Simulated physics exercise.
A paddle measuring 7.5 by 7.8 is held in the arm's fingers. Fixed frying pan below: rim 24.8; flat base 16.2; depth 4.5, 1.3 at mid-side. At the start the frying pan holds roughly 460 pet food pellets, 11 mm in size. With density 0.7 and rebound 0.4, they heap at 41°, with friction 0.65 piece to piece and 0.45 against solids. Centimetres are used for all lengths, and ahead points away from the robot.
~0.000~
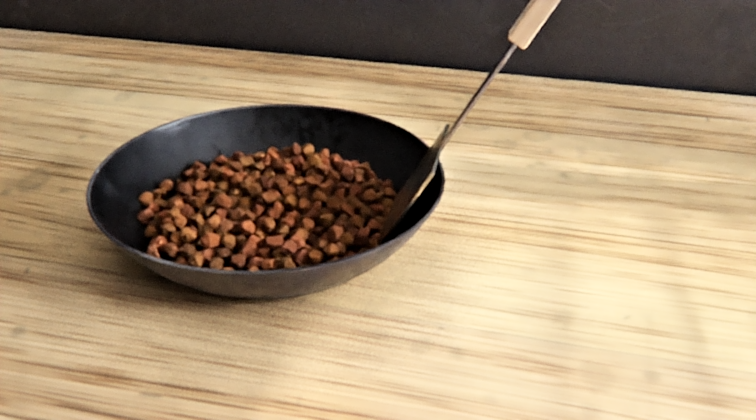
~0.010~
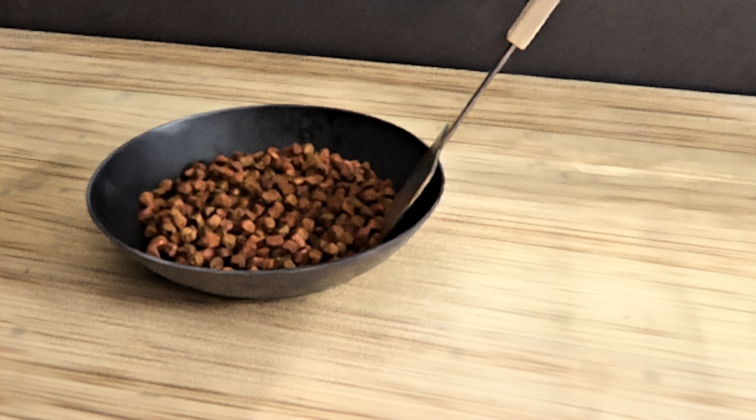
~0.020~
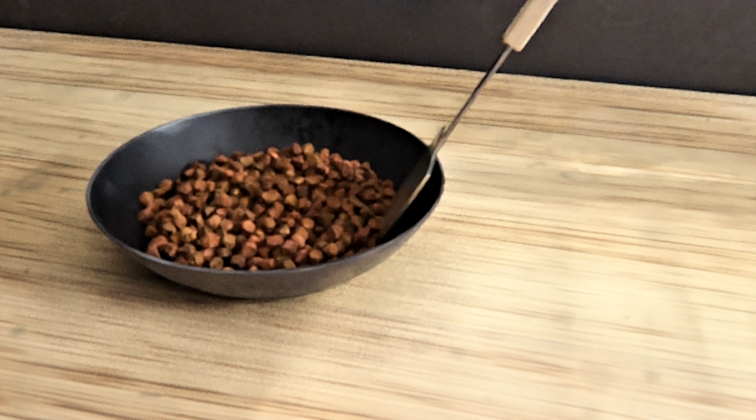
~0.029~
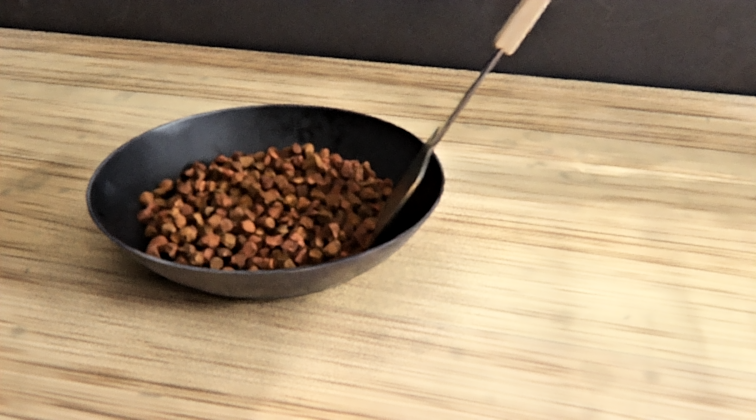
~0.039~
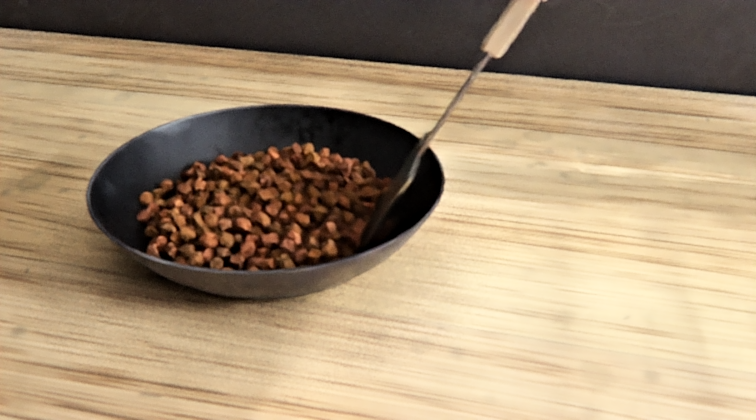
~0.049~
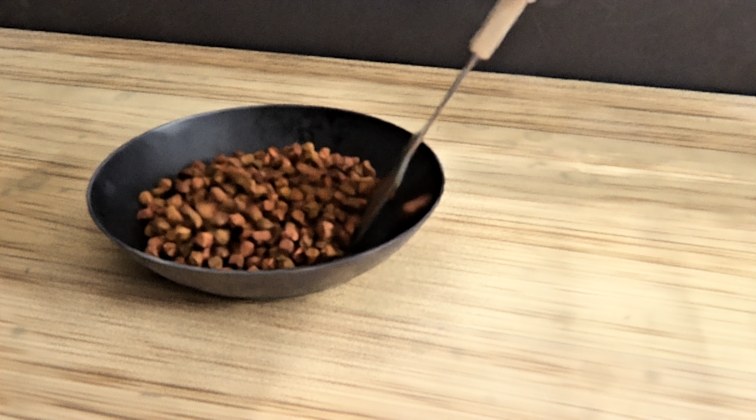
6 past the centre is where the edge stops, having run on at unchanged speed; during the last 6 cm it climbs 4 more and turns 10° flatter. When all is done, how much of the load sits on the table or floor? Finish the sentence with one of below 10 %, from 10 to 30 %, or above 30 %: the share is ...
The share is below 10 %.
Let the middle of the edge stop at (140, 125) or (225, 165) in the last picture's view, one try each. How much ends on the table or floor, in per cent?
The two tries give near 35 and near 0 in a hundred.
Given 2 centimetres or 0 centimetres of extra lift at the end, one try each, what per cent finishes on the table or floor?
Result, in order: Approx. 5 % and 10 %.
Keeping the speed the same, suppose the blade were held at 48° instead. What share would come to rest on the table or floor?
Somewhere around 5 per cent would end on the table or floor.
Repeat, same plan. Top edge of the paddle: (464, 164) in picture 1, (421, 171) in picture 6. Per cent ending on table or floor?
Some 15 per cent.
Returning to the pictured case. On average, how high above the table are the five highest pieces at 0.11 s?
I'd put them at about 10 centimetres above the table.
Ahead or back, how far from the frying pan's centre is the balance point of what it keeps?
Forward offset: Roughly 4.5 cm.
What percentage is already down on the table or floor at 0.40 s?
It works out to about 5 in a hundred.
By 0.11 s, sloping 62°, highest piece 19 above the table; 461 in the frying pan, 2 on the blade or in flight.
By 0.17 s, sloping 58°, highest piece 32 above the table; 460 in the frying pan, 3 on the blade or in flight.
By 0.40 s, sloping 52°, highest piece 46 above the table; 433 in the frying pan, 27 on the table or floor, 3 on the blade or in flight.
By 1.45 s, sloping 52°, highest piece 6 above the table; 433 in the frying pan, 30 on the table or floor.
Final count, 433 in the frying pan, 30 on the table or floor. That is 6 % on the table or floor.
